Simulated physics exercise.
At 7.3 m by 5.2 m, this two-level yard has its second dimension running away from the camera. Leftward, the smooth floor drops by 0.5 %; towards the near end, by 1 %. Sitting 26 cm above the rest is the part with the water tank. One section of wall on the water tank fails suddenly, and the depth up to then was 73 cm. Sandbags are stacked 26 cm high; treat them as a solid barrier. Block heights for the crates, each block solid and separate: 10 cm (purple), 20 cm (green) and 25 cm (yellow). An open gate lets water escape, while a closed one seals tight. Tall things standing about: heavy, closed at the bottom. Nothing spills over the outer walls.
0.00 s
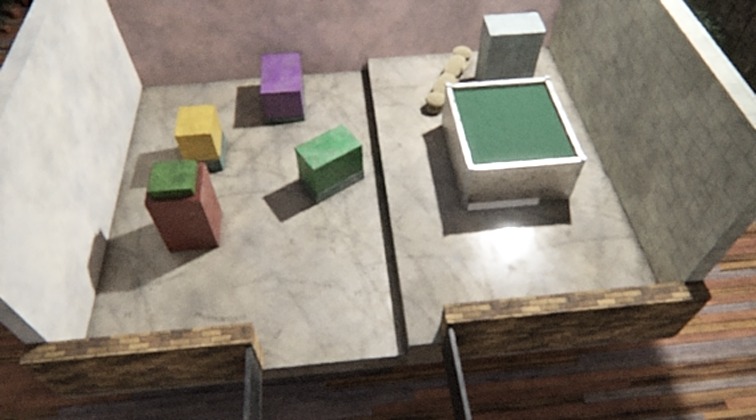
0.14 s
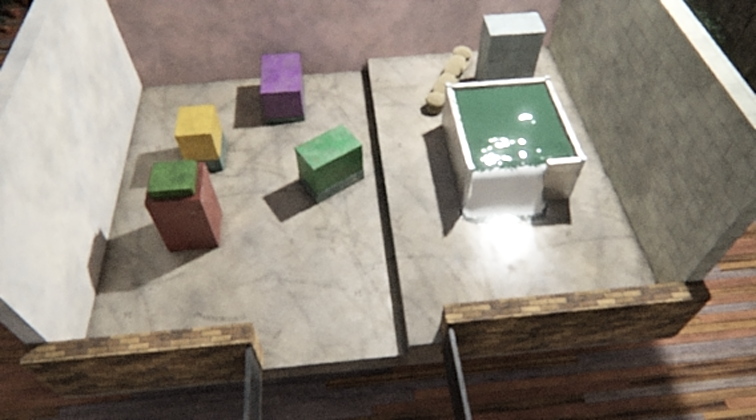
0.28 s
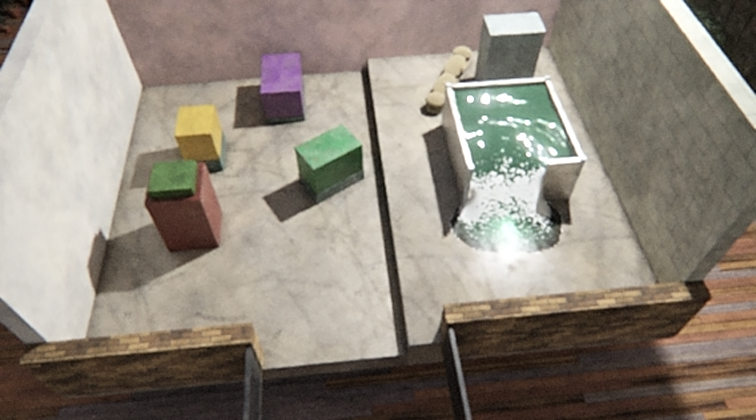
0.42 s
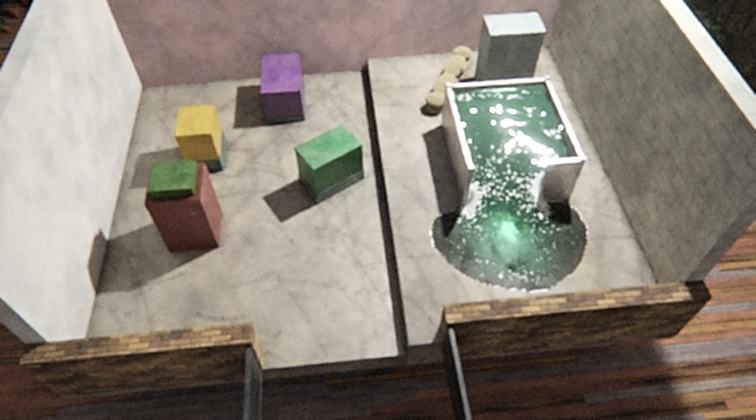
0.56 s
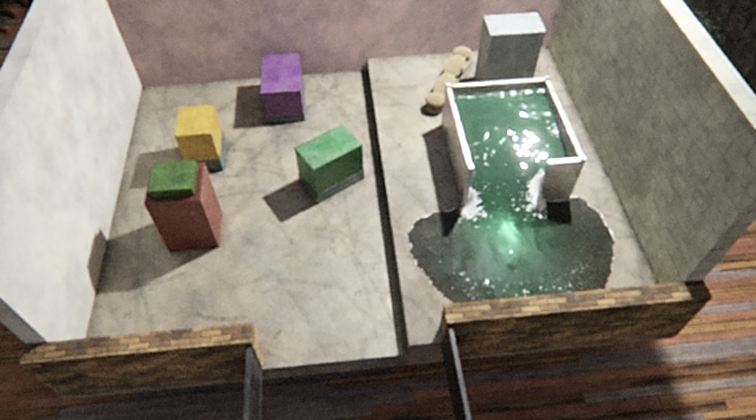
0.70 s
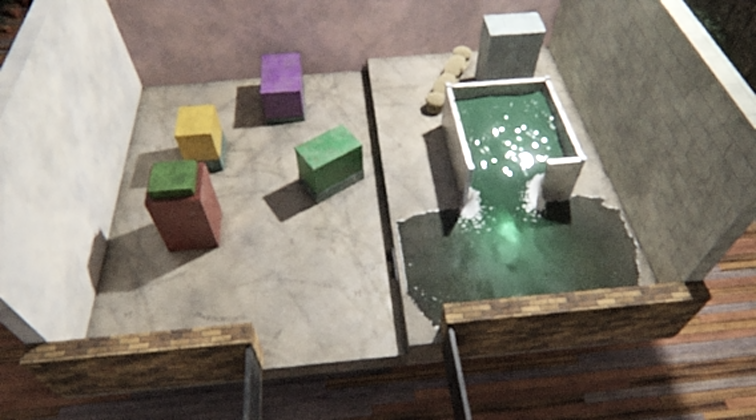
In a small walled yard with colored blocks on the left, green water burst through the front of a white tank on the right and spread across the pale floor in a widening dark pool.
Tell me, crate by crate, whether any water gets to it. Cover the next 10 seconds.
In the end purple crate: Untouched; green crate: Untouched; yellow crate: Untouched.
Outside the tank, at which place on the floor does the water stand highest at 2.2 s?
At about (657, 302).
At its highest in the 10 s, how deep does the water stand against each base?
Peak readings (cm) - purple: 4; green: 3; yellow: 6.
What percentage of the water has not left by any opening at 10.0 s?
Remaining: Roughly 78 %.
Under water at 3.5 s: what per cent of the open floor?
Wet share: Near 45 percent.
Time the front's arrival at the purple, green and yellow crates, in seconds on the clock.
Arrival times - purple 6.5 s / green 3.8 s / yellow 4.0 s.
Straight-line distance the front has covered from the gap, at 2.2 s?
About 4.8 m.
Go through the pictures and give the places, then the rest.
In the first picture, still water, 73 cm deep, in the water tank at (511, 124).
In the second picture, the front is at (543, 211), 0.6 m from the gap at (504, 188); 0.3 m2 of floor is under water; 73 cm left at the back of the water tank.
In the third picture, the front is at (553, 239), 0.9 m from the gap at (503, 191); 0.9 m2 of floor is under water; 72 cm left at the back of the water tank.
In the fourth picture, water pours out at (503, 192) and has run 1.4 m, to (549, 282); deepest outside 41 cm, 65 cm at the water tank's back.
In the fifth picture, the front is at (493, 318), 1.9 m from the gap at (503, 192); 3.6 m2 of floor is under water; 62 cm left at the back of the water tank.
In the sixth picture, water pours out at (503, 192) and has run 2.1 m, to (440, 323); deepest outside 44 cm, 61 cm at the water tank's back.
After 1.4 s water covers 15 % of the floor and is deepest (42 cm) near (657, 302); purple plinth not reached, green plinth not reached, yellow plinth not reached.
After 2.2 s water covers 25 % of the floor and is deepest (38 cm) near (657, 302); purple plinth not reached, green plinth not reached, yellow plinth not reached.
After 3.5 s water covers 45 % of the floor and is deepest (20 cm) near (502, 317); purple plinth not reached, green plinth not reached, yellow plinth not reached.
After 6.0 s water covers 65 % of the floor and is deepest (16 cm) near (475, 58); purple plinth not reached, green plinth reached, yellow plinth reached.
After 10.0 s water covers 80 % of the floor and is deepest (10 cm) near (450, 117); highest at the purple plinth 4 cm, highest at the green plinth 3 cm, highest at the yellow plinth 6 cm.
